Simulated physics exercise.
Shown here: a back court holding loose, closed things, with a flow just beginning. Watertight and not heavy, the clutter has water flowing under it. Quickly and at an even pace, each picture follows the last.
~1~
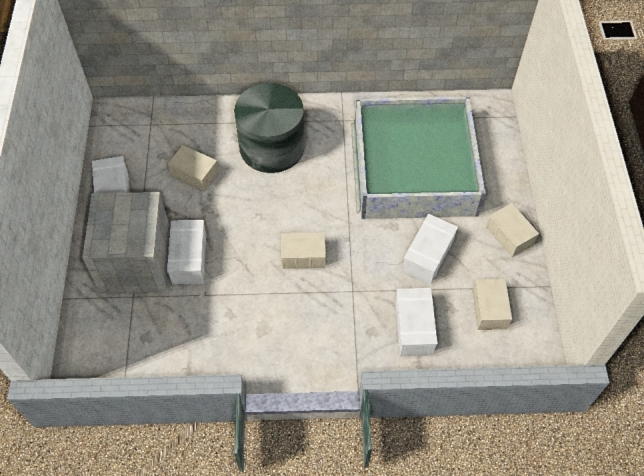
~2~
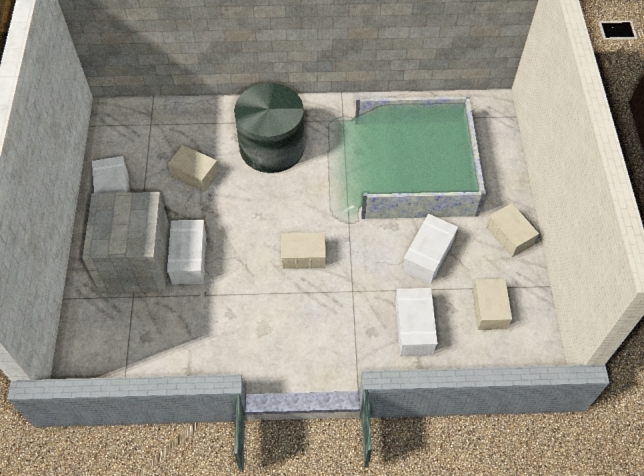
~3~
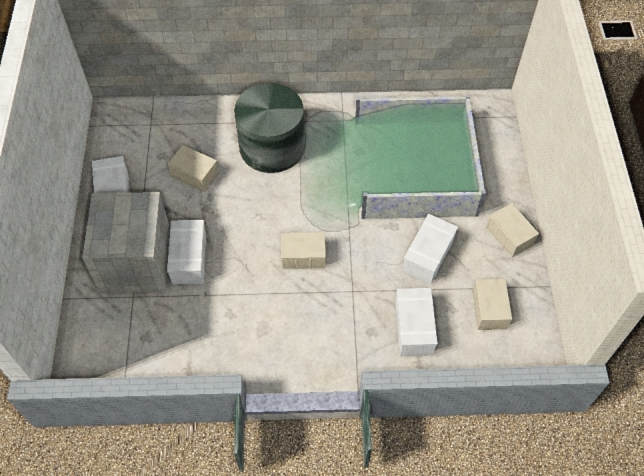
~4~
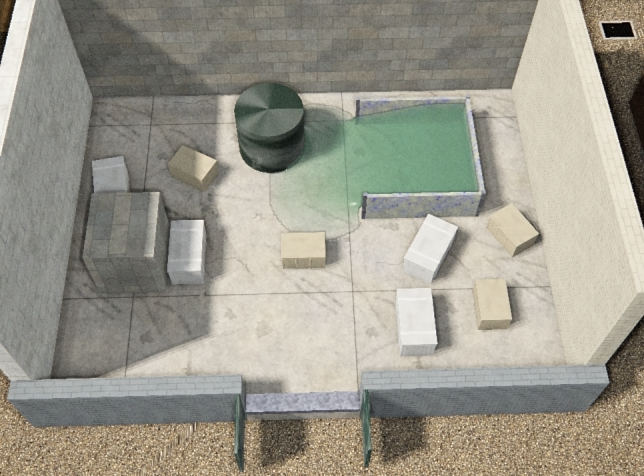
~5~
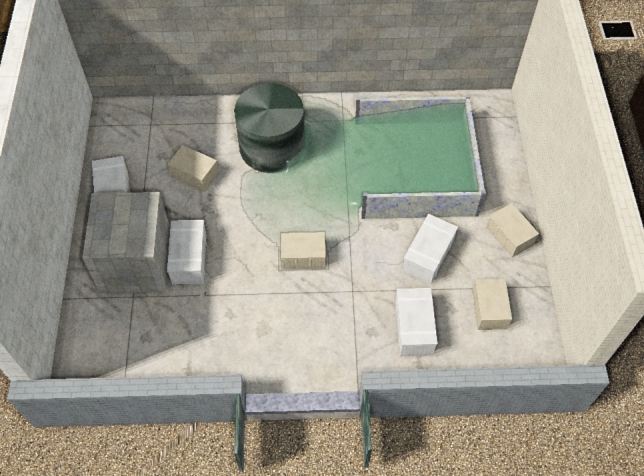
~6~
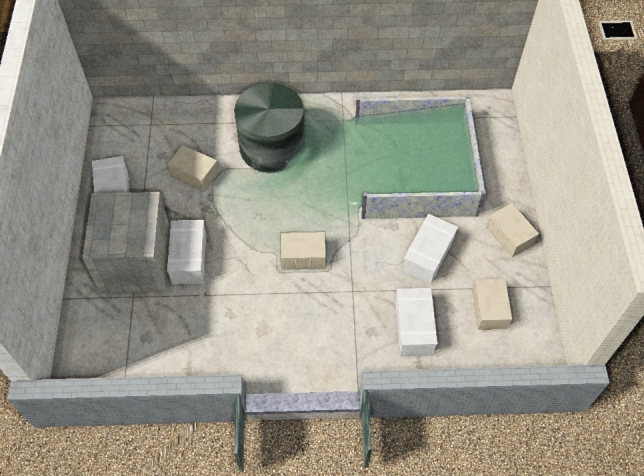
Green water flows left from a walled pool across the pale courtyard floor among motionless blocks.
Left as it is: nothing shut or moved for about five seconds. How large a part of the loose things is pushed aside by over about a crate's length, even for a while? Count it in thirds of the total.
The things swept well aside make up a smaller part than a third.
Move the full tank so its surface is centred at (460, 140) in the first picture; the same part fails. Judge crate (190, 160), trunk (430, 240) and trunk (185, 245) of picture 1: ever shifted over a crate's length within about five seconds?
Taking them in order, fell short, fell short, went past that.
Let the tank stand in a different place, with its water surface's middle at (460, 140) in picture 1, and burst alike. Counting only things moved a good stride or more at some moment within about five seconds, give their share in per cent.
That comes out at some 10 %.
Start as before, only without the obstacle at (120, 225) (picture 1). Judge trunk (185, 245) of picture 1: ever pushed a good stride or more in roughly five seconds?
Outcome: Knocked well away.
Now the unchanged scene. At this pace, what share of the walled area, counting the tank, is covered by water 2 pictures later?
Something close to 25 per cent.
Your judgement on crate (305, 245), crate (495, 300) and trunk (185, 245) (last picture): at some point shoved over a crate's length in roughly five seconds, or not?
One by one: Remained nearby; remained nearby; cleared the mark.
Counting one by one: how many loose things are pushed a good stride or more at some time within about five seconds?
Count: 1.
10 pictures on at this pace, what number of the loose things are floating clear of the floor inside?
Count: 1.
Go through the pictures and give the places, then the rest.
A trunk at (417, 315) rests on the ground; a trunk at (109, 180), on the bottom; 0 of 8 have shifted, in the first frame.
A trunk at (417, 315) rests on the ground; a trunk at (109, 180), on the bottom; 0 of 8 have shifted, in the second frame.
A trunk at (417, 315) rests on the ground; a trunk at (109, 180) rests on the ground; 0 of 8 have shifted, in the third frame.
A trunk at (417, 315), on the bottom; a trunk at (109, 180) rests on the ground; 0 of 8 have shifted, in the fourth frame.
A trunk at (417, 315) rests on the ground; a trunk at (109, 180), on the bottom; 0 of 8 have shifted, in the fifth frame.
A trunk at (417, 315) rests on the ground; a trunk at (109, 180), on the bottom; 0 of 8 have shifted, in the sixth frame.
A moment on, 0 of 8 are well off their spots; 0 afloat.
Next, 0 of 8 are well off their spots; 1 afloat.
Later, 1 of 8 are well off their spots; 1 afloat.
In the end, 1 of 8 are well off their spots, and 1 have been at some point; 2 afloat.
